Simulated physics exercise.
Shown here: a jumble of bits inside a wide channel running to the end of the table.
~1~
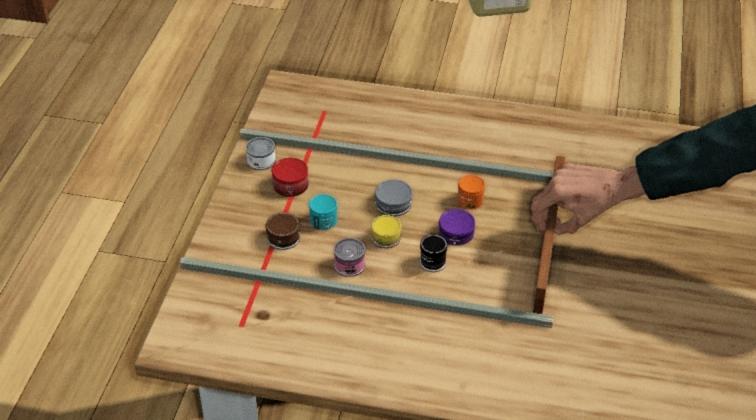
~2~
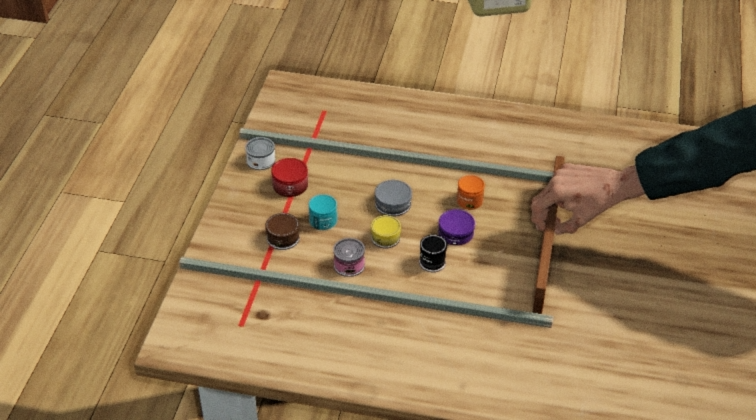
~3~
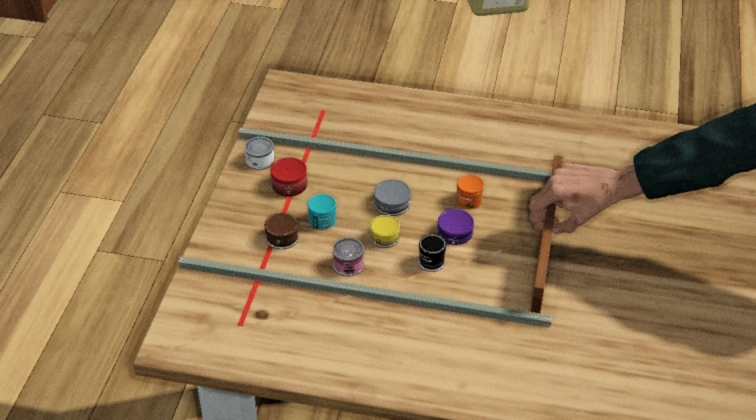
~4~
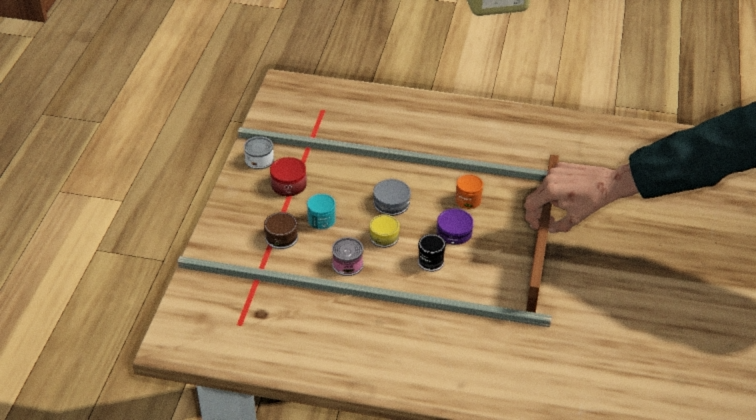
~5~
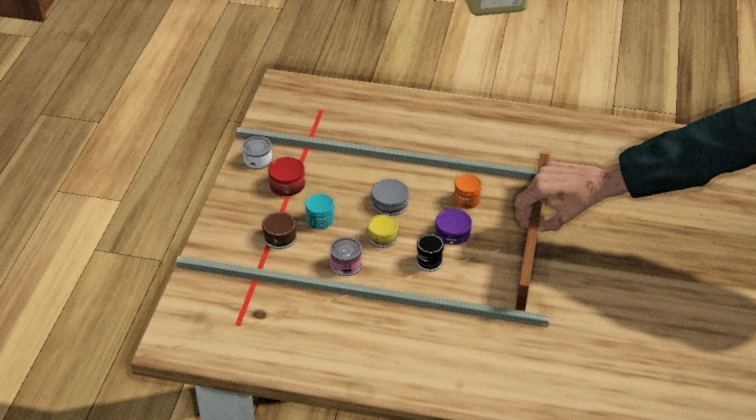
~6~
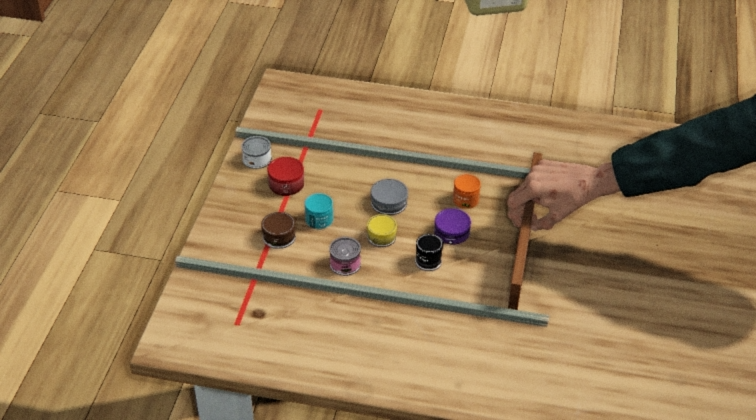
At the start, a hand holds a wooden board upright across the right end of a channel between two grey rails, with small colourful tubs and tins scattered to its left. The hand then slides the board a short way left, while the containers stay still, apart from it.
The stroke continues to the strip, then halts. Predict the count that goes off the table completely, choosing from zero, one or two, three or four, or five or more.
The count is zero.
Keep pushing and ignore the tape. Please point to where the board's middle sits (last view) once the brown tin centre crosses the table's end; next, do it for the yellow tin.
Middle: Roughly (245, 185); roughly (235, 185).
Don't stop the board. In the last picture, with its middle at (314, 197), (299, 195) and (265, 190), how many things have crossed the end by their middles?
It comes out as 0, then 0, then 1.
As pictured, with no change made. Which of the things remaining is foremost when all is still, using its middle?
Result: The red tub.
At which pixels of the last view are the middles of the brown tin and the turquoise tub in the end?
(227, 233), and the other (235, 194).
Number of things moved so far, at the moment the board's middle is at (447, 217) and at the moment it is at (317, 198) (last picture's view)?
The number moved is 3 and then 9.
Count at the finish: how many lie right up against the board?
It ends up touching 4.
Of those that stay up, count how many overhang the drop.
In total, 1 of them.
Early on, none off yet; white tin at rest near (257, 152); red tub at rest near (286, 176); brown tin at rest near (279, 230).
A while later, none off yet; white tin at rest near (257, 152); red tub travelled about its own width near (263, 173); brown tin travelled a little near (258, 231).
Finally, the number that fall off is zero.
